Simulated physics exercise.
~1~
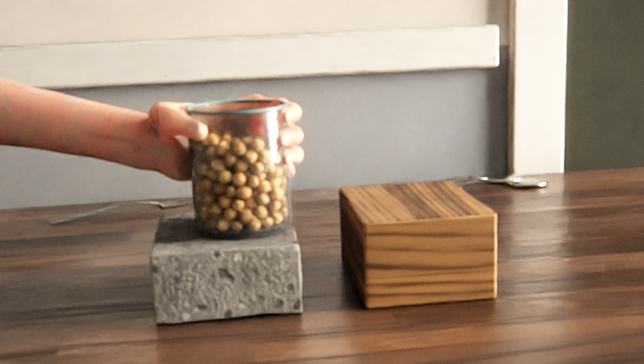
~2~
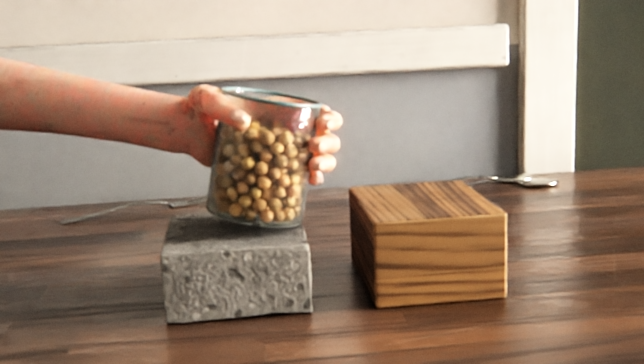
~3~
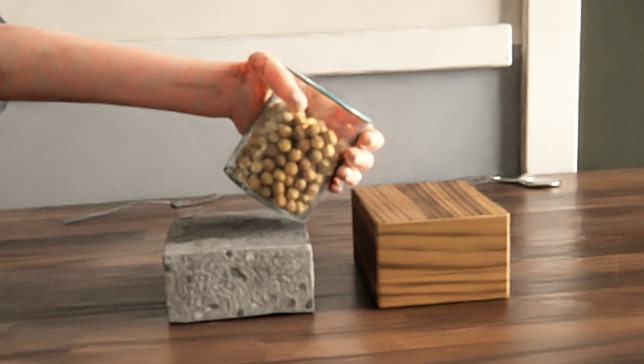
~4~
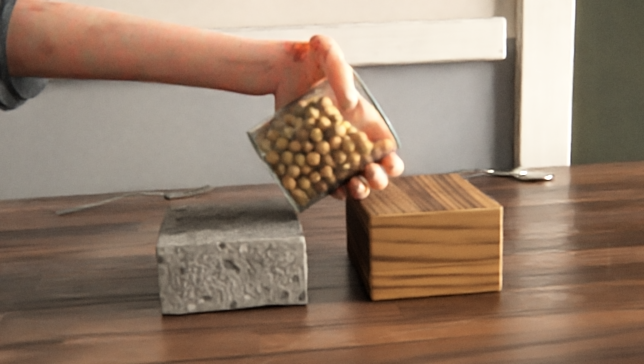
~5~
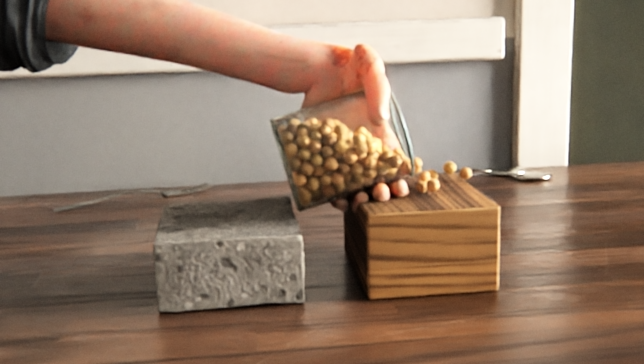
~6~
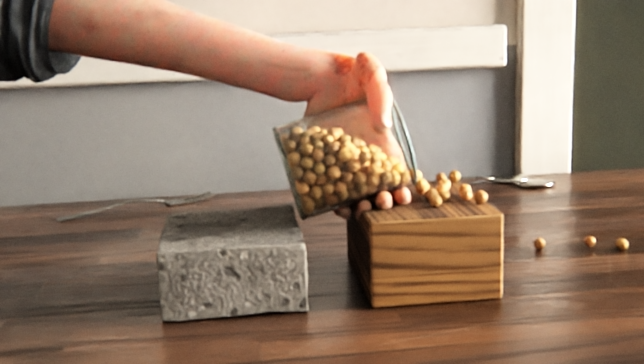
On a dark wooden table, a hand lifts a glass of round wooden beads from a gray stone block, tilts it rightward and rests it against a striped wooden block, where some beads spill over the block and a few reach the table beyond while most stay inside.
